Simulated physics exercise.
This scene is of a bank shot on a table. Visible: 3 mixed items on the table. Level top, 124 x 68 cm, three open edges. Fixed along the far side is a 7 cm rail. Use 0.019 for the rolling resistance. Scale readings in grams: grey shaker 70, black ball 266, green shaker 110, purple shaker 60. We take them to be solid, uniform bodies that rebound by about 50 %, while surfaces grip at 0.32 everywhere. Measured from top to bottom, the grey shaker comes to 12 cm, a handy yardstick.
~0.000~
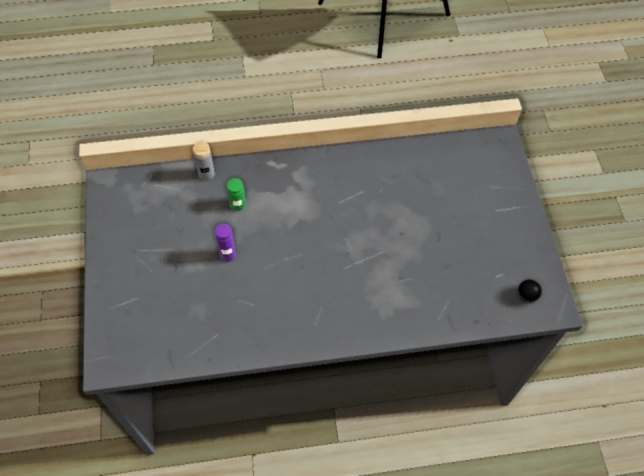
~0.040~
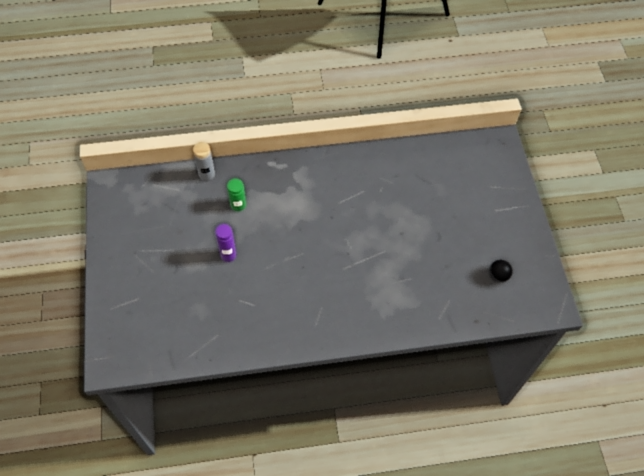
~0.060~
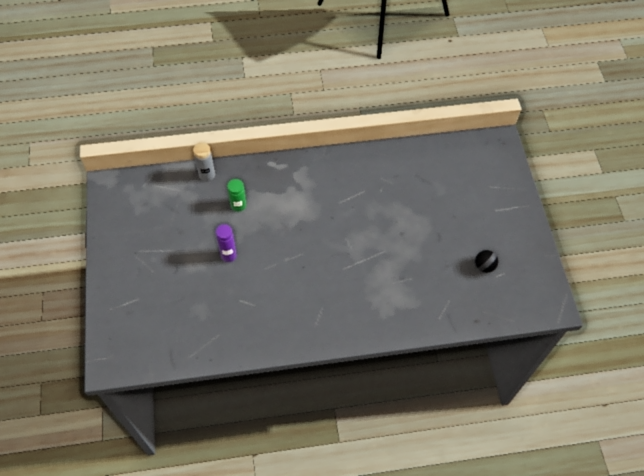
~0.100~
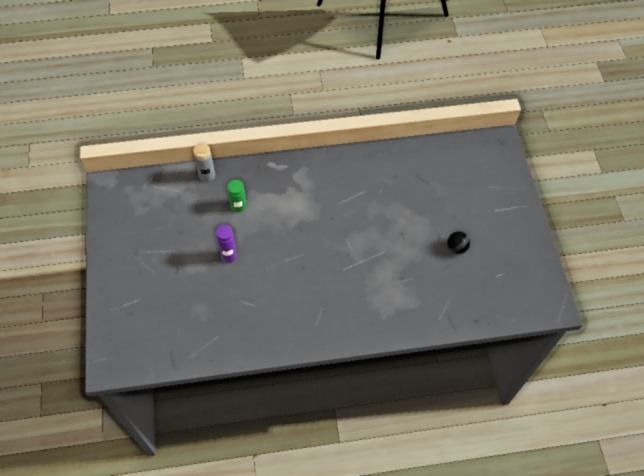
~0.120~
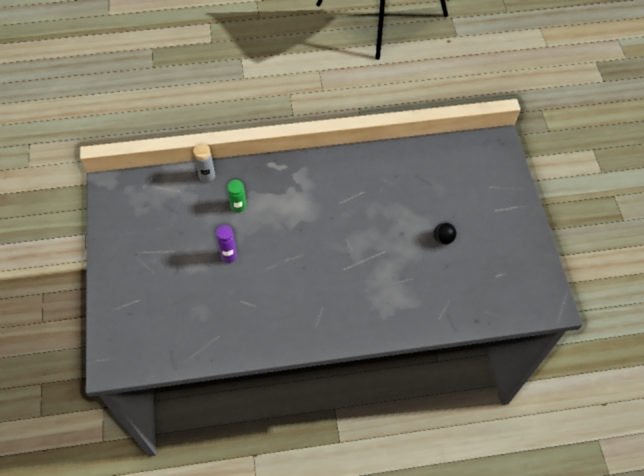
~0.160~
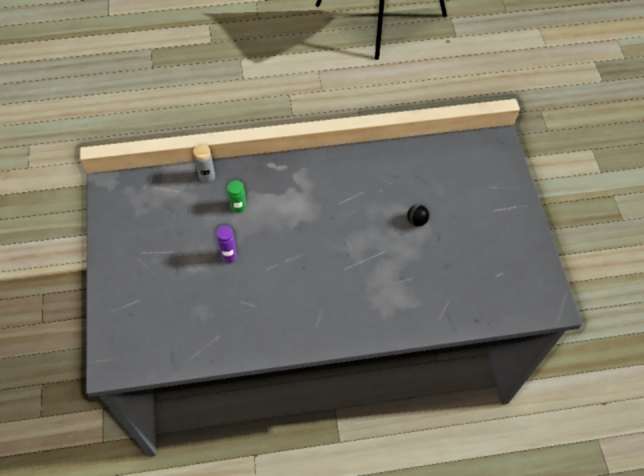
A black ball rolls from the right side of a dark grey table diagonally up and to the left, toward the wooden rail along the back edge, while the grey, green and purple shakers on the left stay still.
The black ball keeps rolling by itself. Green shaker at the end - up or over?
Down.
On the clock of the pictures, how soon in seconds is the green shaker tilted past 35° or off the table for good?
0.7 s, roughly.
After 0.56 s, black ball near (236, 195); green shaker leaning 22° near (219, 207).
After 0.86 s, black ball near (158, 216); green shaker on its side near (164, 255).
After 1.46 s, black ball near (57, 328); green shaker on its side near (158, 263).
By the end (1.7 s), tipped over on the table, green shaker; the other 2 in place, give or take 4 cm. Seen from the same camera at the end, green shaker near (158, 263).
